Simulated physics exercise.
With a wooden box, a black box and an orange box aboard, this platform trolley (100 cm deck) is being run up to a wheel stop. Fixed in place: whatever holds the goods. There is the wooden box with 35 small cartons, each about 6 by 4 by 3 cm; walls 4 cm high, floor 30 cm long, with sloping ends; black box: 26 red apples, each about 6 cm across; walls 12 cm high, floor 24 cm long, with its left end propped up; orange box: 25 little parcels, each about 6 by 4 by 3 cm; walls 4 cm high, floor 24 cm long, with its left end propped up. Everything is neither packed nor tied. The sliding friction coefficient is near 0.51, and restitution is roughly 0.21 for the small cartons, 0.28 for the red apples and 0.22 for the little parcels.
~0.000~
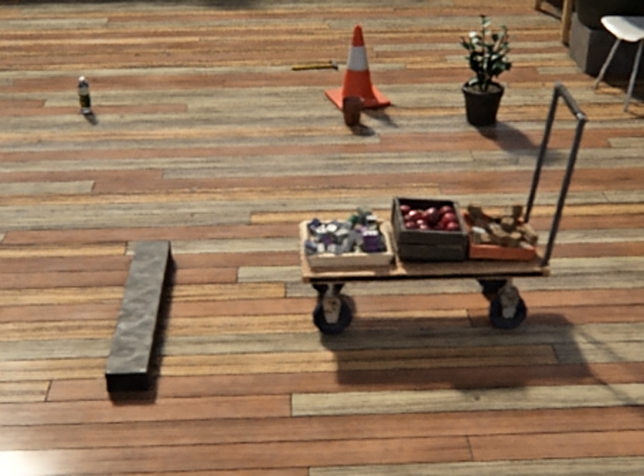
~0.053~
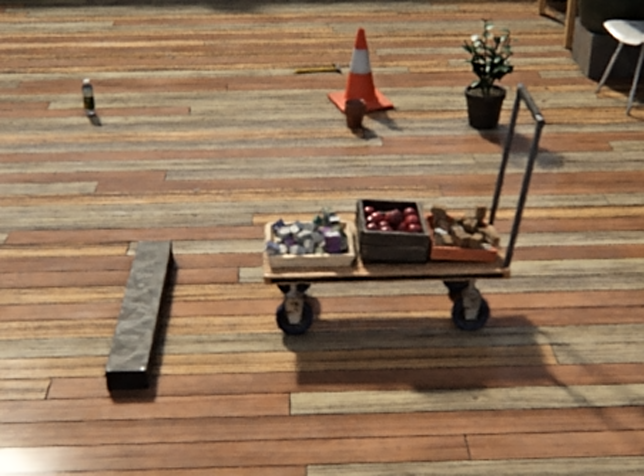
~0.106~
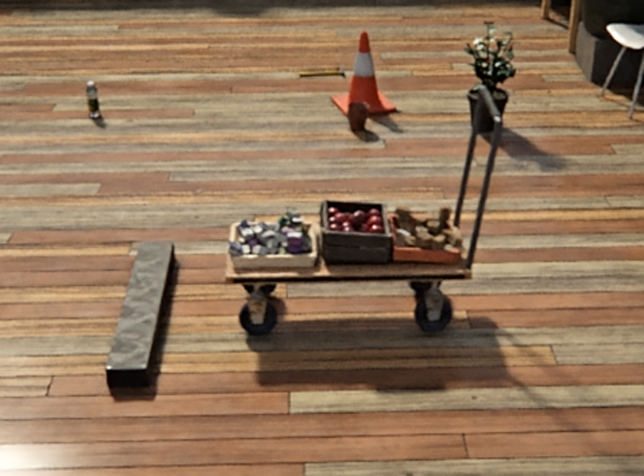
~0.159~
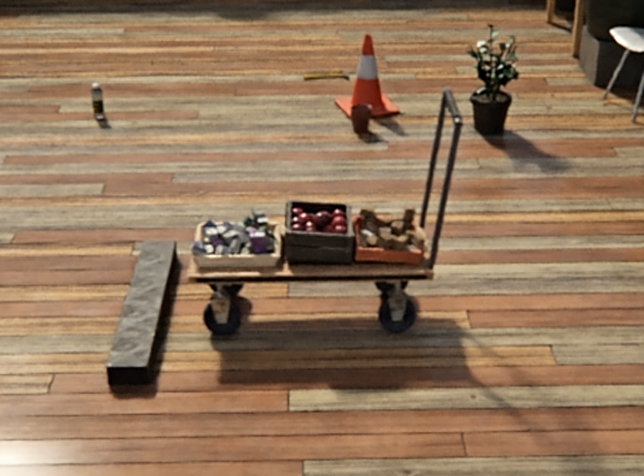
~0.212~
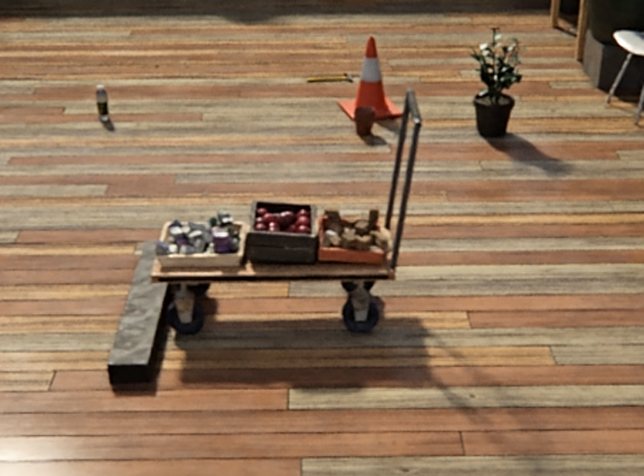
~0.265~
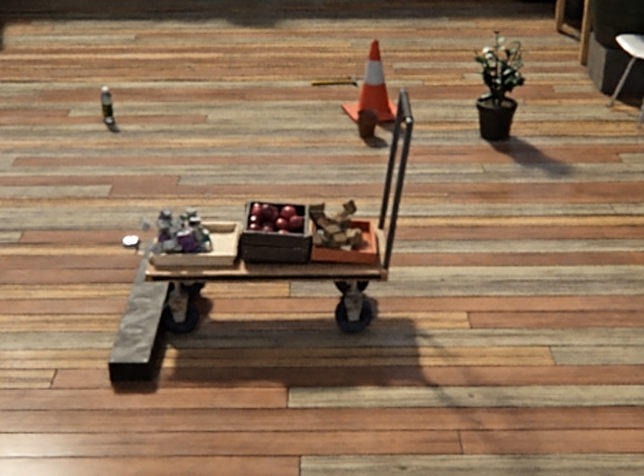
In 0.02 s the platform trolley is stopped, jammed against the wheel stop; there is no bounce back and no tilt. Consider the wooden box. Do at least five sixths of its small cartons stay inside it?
No, more than a sixth get out.
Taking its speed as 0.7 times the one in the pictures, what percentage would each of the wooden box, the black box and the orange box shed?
In that case the wooden box sheds 40 per cent, the black box 0 per cent and the orange box 20 per cent.
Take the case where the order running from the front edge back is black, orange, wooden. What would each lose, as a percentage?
With that order the wooden box sheds 60 per cent of its load, the black box 0 per cent, and the orange box 20 per cent.
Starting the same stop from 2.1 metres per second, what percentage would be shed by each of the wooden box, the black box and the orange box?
Wooden box 40 %, black box 0 %, orange box 20 %.
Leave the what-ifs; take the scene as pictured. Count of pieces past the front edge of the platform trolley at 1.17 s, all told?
Some 16 pieces.
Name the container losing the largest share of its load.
Wooden box.
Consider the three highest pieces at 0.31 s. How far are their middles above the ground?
Roughly 52 centimetres.
After 0.31 s, 6 of 35 out of the wooden box, 0 of 26 out of the black box and 2 of 25 out of the orange box.
After 0.43 s, 19 of 35 out of the wooden box, 1 of 26 out of the black box and 5 of 25 out of the orange box.
After 0.66 s, 19 of 35 out of the wooden box, 1 of 26 out of the black box and 5 of 25 out of the orange box.
Final count (at 1.17 s), 19 of 35 out of the wooden box, 1 of 26 out of the black box and 5 of 25 out of the orange box. Asked share, 19 of 35, 54 per cent.
